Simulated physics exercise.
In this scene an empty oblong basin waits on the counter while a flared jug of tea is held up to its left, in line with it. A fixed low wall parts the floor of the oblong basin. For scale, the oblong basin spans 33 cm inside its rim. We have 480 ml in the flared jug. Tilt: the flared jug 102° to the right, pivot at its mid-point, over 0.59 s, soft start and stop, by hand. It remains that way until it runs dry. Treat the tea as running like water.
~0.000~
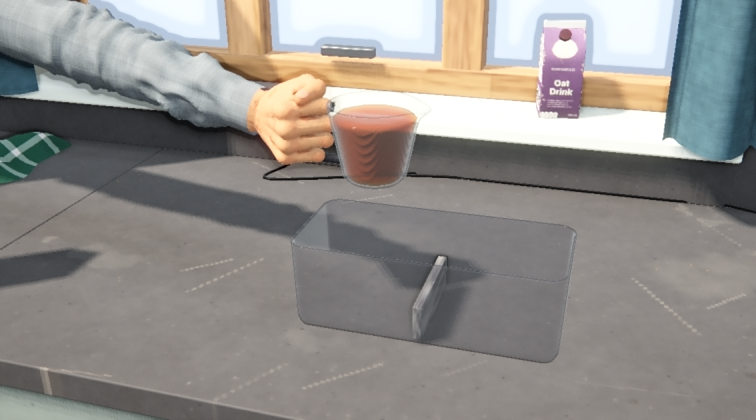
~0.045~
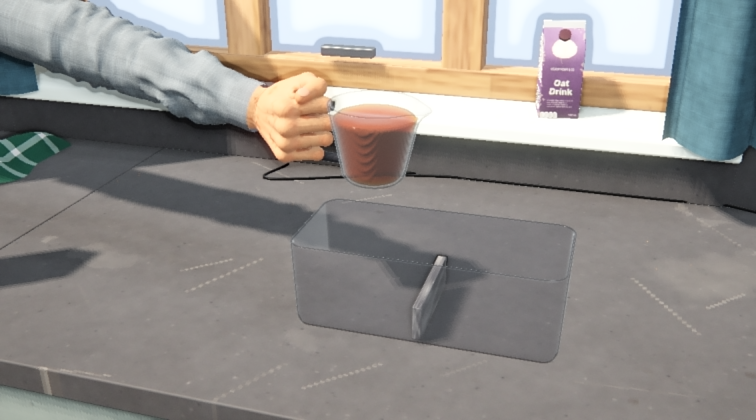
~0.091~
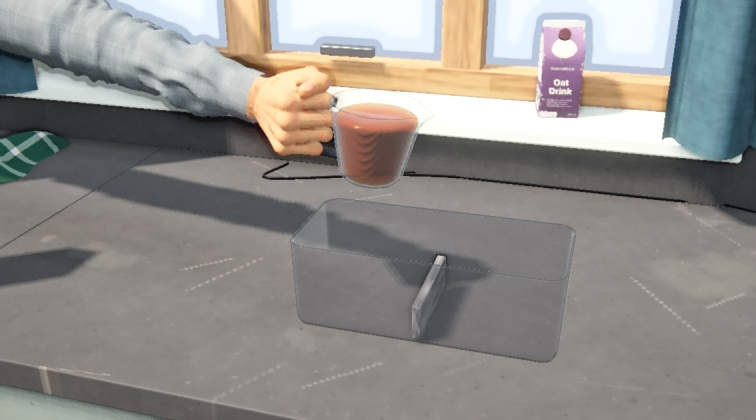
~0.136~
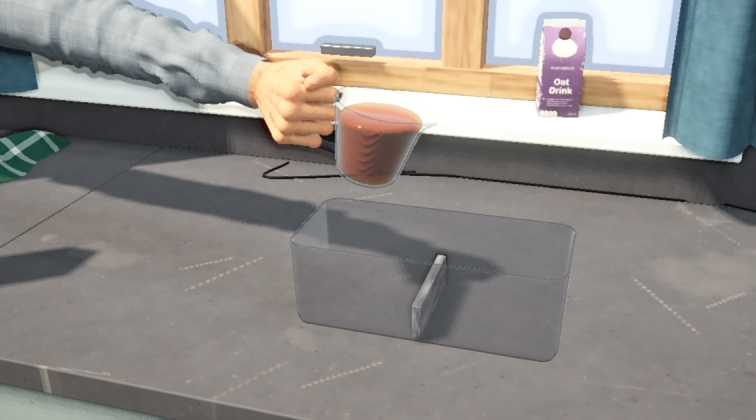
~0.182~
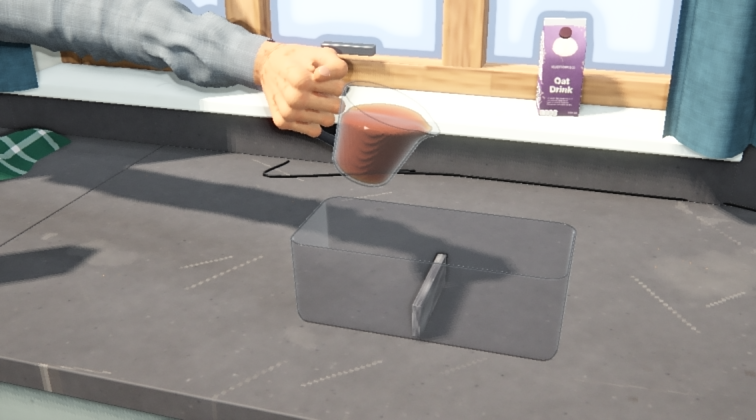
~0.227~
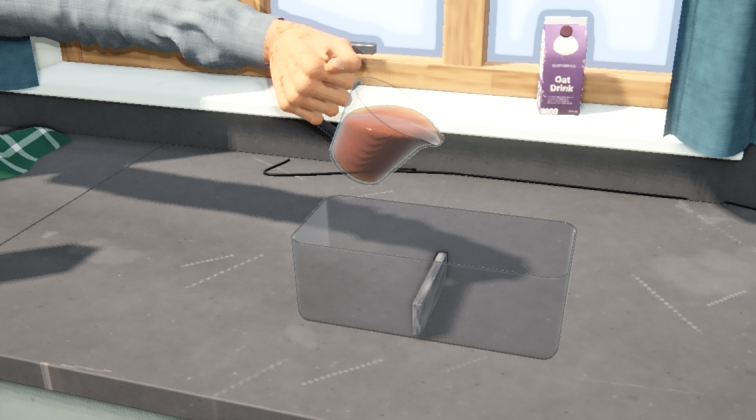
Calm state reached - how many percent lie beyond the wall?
95 percent, roughly.
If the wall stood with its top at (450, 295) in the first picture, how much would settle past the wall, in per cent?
75 per cent.
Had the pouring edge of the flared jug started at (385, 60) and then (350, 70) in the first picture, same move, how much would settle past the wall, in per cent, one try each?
I'd expect close to 40 per cent and then close to 5 per cent.
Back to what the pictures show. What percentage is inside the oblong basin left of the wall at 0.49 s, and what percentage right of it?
Around 0 percent on the left and 36 on the right.
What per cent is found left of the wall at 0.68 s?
3 %.
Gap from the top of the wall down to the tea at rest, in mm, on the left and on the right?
For the left, around 44 mm; for the right, around 26 mm.
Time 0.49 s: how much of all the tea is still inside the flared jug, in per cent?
38 %.
By 0.49 s the tilt is 94° and 38 per cent is still to pour, 0 is left of the wall and 36 right of it.
By 0.68 s the tilt is 102° and 5 per cent is still to pour, 3 is left of the wall and 87 right of it.
By 0.87 s the tilt is 102° and 0 per cent is still to pour, 4 is left of the wall and 95 right of it.
By 1.09 s the tilt is 102° and 0 per cent is still to pour, 4 is left of the wall and 95 right of it.
At rest 4 per cent lies left of the wall, 95 right of it and 1 outside.
